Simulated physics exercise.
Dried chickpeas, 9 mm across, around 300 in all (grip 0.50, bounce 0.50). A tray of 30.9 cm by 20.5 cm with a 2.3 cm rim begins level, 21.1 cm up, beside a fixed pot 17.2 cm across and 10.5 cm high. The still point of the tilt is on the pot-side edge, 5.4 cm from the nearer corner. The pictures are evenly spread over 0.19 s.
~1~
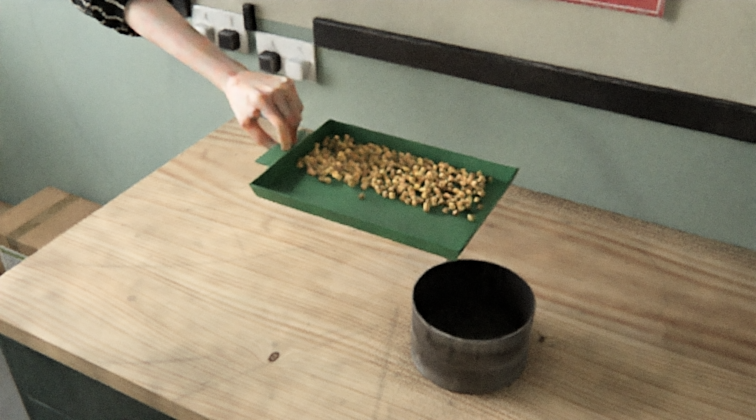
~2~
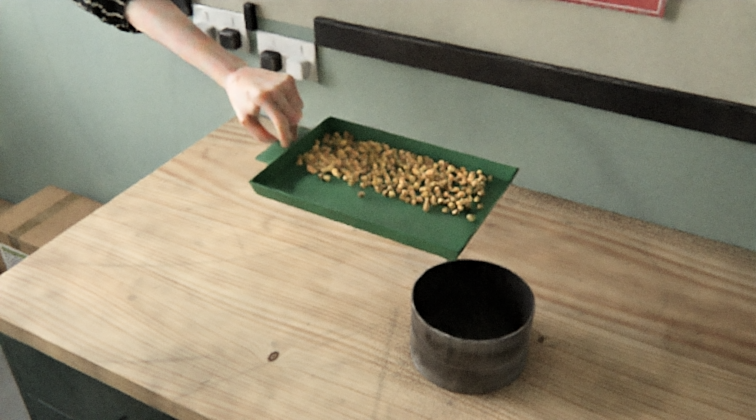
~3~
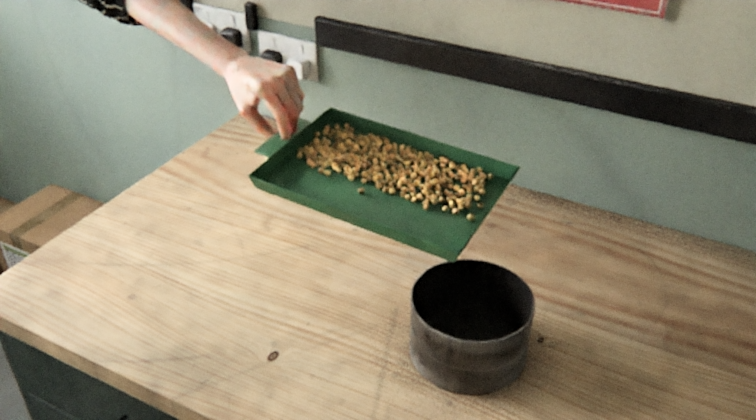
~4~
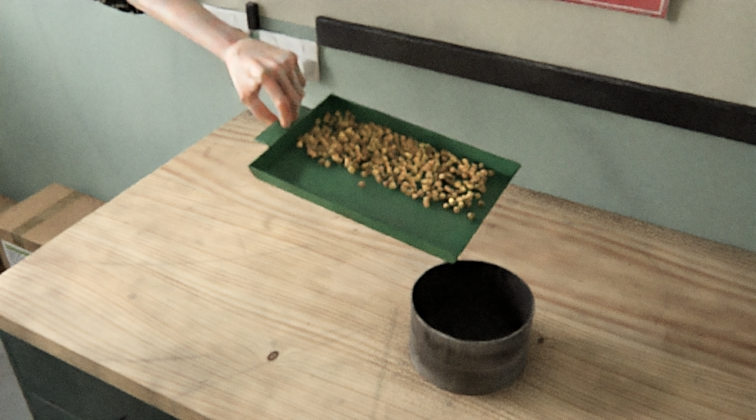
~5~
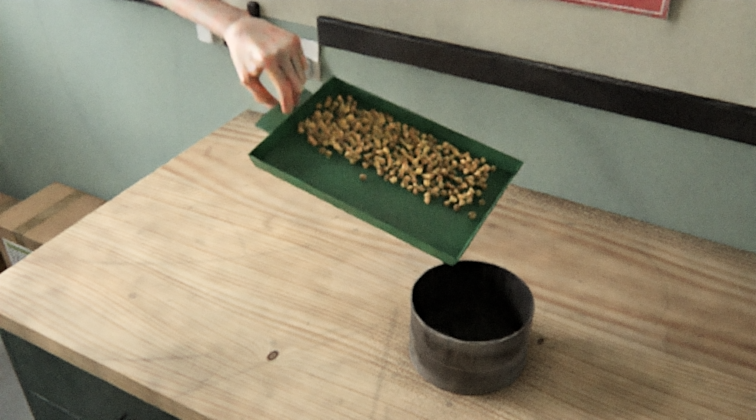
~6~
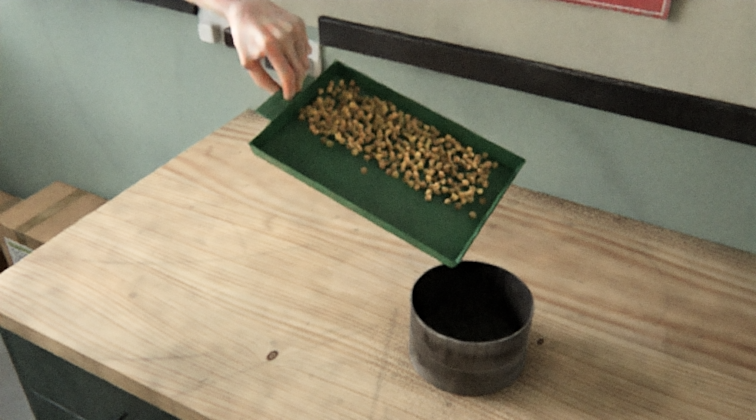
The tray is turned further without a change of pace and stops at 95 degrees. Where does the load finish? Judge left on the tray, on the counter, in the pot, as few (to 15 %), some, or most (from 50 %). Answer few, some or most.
Tray: Few, counter: Most, pot: Some.
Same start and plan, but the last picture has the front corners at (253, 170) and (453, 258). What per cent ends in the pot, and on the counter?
Pot 40, counter 60.
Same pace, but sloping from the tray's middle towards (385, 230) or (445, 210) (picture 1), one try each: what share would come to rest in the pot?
About 35 and 30 per cent.
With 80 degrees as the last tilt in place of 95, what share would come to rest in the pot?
In that case some 30 per cent.
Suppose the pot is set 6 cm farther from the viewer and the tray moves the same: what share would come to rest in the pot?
In that case some 0 per cent.
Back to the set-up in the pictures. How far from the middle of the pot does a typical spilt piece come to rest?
Some 22 cm.
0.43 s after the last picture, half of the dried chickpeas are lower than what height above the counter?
Roughly 22 cm.
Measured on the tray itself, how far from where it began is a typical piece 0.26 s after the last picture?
Some 6 cm.
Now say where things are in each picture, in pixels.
Tray tilt 0 degrees, front corners at (256, 183) and (456, 246); middle of the pieces at (394, 172); pot at (474, 297), in the first picture.
Tray tilt 1 degrees, front corners at (255, 180) and (456, 247); middle of the pieces at (394, 170), in the second picture.
Tray tilt 4 degrees, front corners at (255, 174) and (456, 248), lowest corner right front; middle of the pieces at (394, 166), in the third picture.
Tray tilt 8 degrees, front corners at (255, 165) and (456, 251), lowest corner right front; middle of the pieces at (395, 158), in the fourth picture.
Tray tilt 13 degrees, front corners at (255, 153) and (456, 254), lowest corner right front; middle of the pieces at (397, 149), in the fifth picture.
Tray tilt 19 degrees, front corners at (256, 143) and (456, 257), lowest corner right front; middle of the pieces at (399, 141); pot at (472, 299), in the sixth picture.
Then, 0.26 s after the last picture, tilt 57 degrees; the tray holds 100 %, the pot 0 %.
Then, 0.43 s after the last picture, tilt 82 degrees; the tray holds 85 %, the pot 0 %.
Then, 0.73 s after the last picture, tilt 95 degrees; the tray holds 5 %, the pot 30 %.
In the end, tray 0 %, counter 65 %, pot 35 %.
